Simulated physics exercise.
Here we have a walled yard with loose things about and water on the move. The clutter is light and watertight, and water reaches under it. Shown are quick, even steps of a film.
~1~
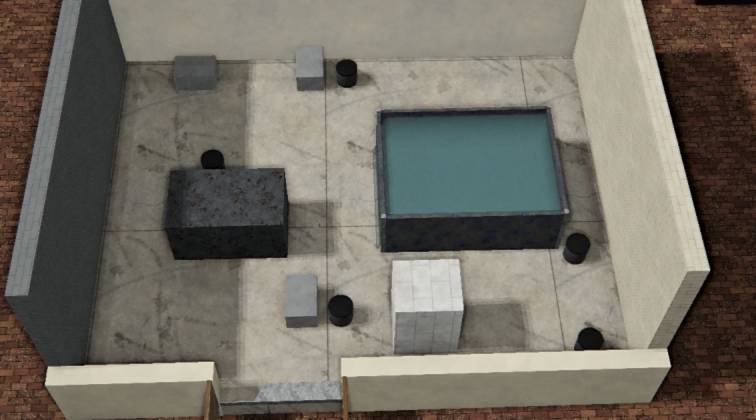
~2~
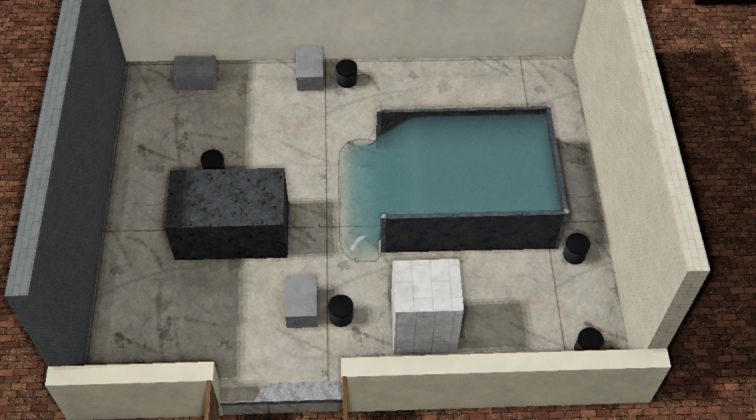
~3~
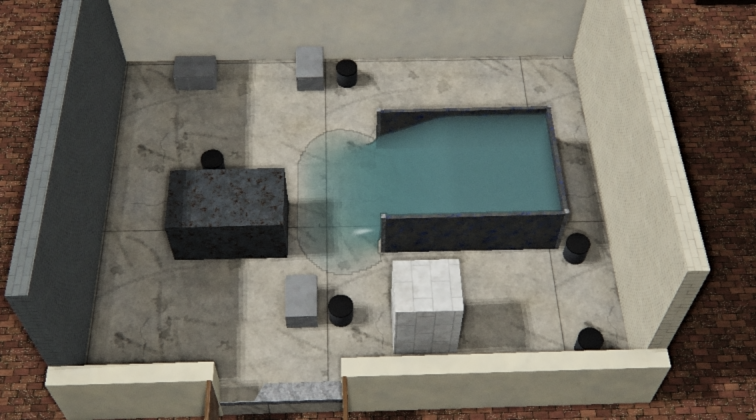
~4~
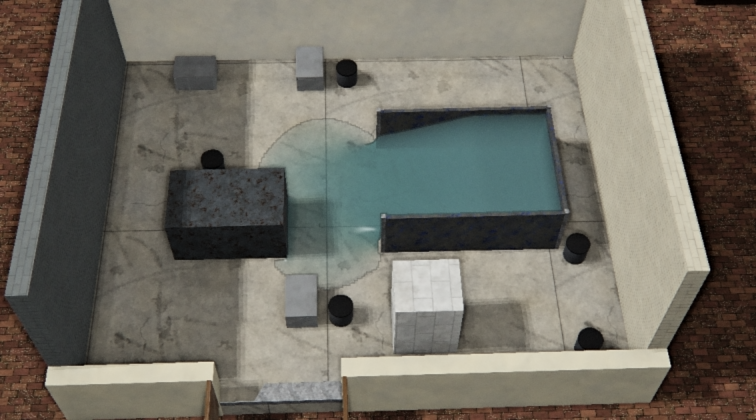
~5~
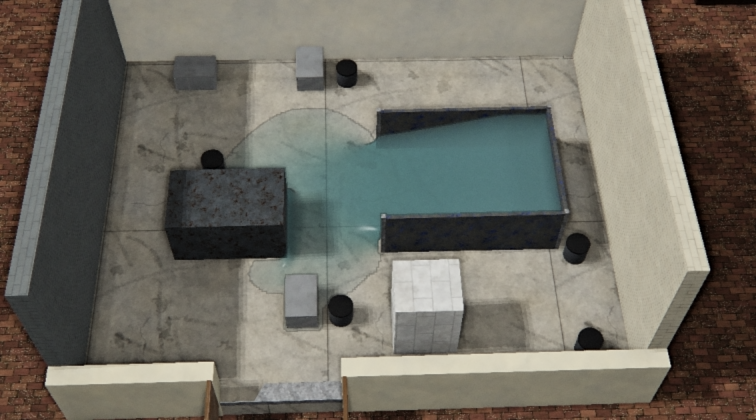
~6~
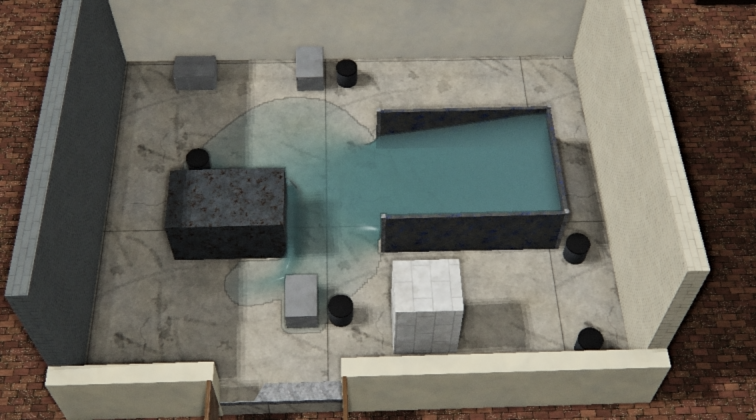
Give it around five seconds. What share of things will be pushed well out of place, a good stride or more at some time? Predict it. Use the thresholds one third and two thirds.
I'd put it at two thirds or higher.
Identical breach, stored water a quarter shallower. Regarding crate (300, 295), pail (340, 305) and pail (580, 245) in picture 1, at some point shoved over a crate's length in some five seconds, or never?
Order as given: Displaced that much; displaced that much; not past it.
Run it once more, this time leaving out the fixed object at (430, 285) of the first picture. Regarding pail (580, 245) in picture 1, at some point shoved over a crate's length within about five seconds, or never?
Stays put.
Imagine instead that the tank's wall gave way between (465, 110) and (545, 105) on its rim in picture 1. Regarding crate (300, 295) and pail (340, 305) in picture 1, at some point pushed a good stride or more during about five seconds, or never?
One after the other: Not that far, no.
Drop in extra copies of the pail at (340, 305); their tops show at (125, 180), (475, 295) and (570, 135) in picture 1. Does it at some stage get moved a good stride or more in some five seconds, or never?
Shoved clear, stays put, stays put.
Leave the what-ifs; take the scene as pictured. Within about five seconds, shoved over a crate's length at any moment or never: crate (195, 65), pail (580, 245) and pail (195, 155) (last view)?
Per object, same order: The full distance / less than that / the full distance.
A moment on, 1 of 8 are well off their spots; 0 afloat.
Next, 3 of 8 are well off their spots; 3 afloat.
Later, 4 of 8 are well off their spots; 3 afloat.
In the end, 7 of 8 are well off their spots, and 7 have been at some point; 3 afloat.
